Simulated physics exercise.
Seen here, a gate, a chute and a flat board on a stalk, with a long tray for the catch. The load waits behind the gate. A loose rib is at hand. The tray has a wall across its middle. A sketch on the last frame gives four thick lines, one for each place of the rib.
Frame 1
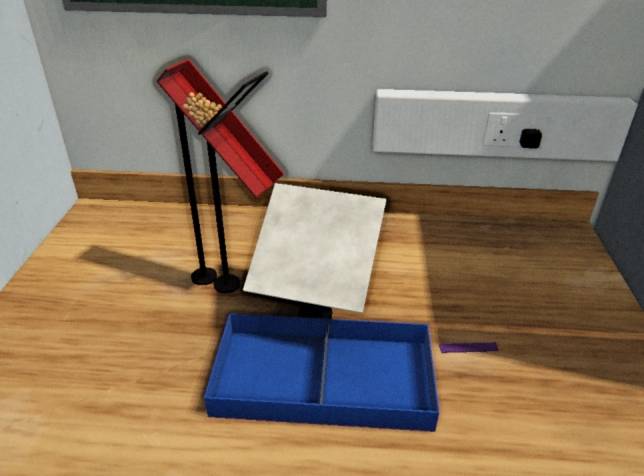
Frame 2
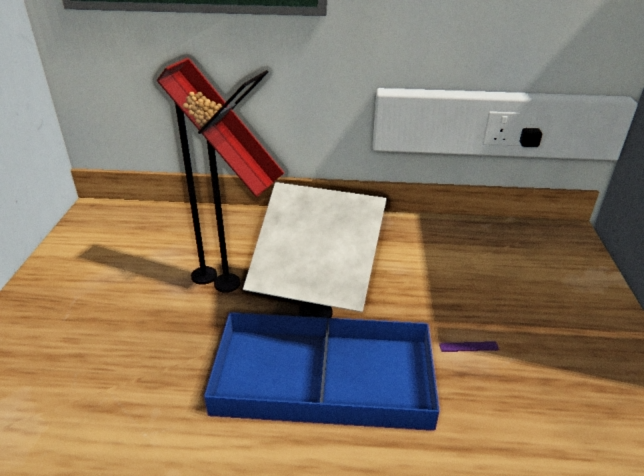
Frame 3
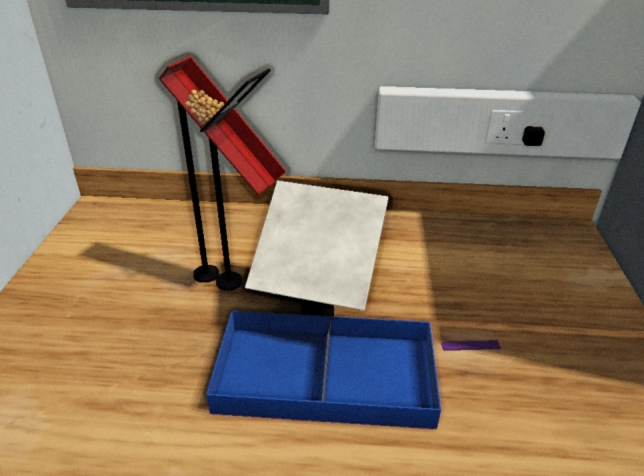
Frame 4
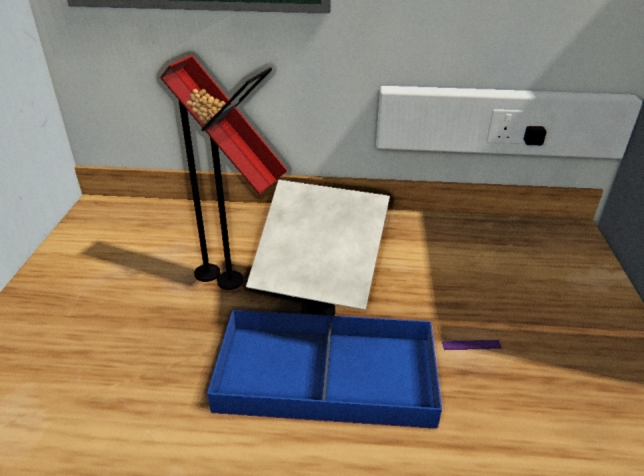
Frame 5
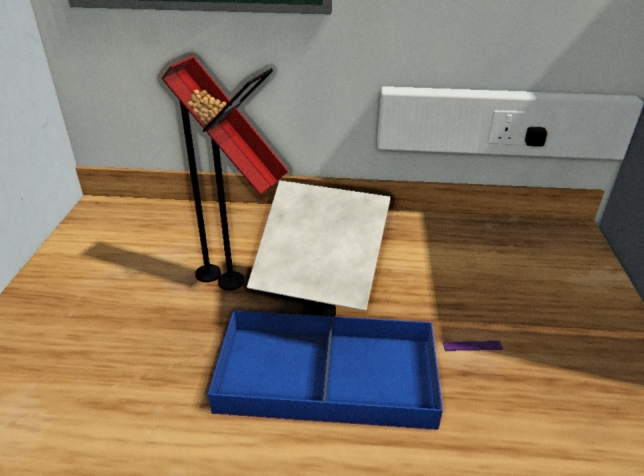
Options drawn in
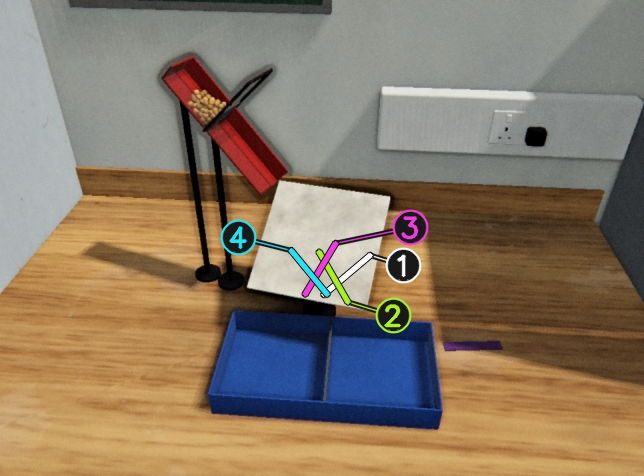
On a wooden desktop against a grey wall with a white socket strip, seen from the front and slightly above, a red chute on two thin black legs slopes down to the right. Round tan beads sit behind its black gate, with a pale tilted board below, a blue two-part tray in front and a purple strip at right. Nothing visibly moves except the view, which shifts very slightly.
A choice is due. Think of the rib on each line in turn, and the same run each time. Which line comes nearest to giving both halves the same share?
Take 2.
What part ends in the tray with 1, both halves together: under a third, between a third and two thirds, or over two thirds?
Line 1 gives over two thirds.
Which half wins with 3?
More lands on the left.
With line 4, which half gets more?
More lands on the right.
On the marked copy, line 1 from (370, 255) to (323, 294); line 2 from (319, 252) to (347, 301); line 3 from (335, 243) to (305, 294); line 4 from (291, 250) to (327, 294).
Choosing 1, of what is caught, nearly all in the left half, a stray few in the right.
Choosing 2, of what is caught, about half in the left half, about half in the right.
Choosing 3, of what is caught, nearly all in the left half, a small part in the right.
Choosing 4, of what is caught, a small part in the left half, nearly all in the right.
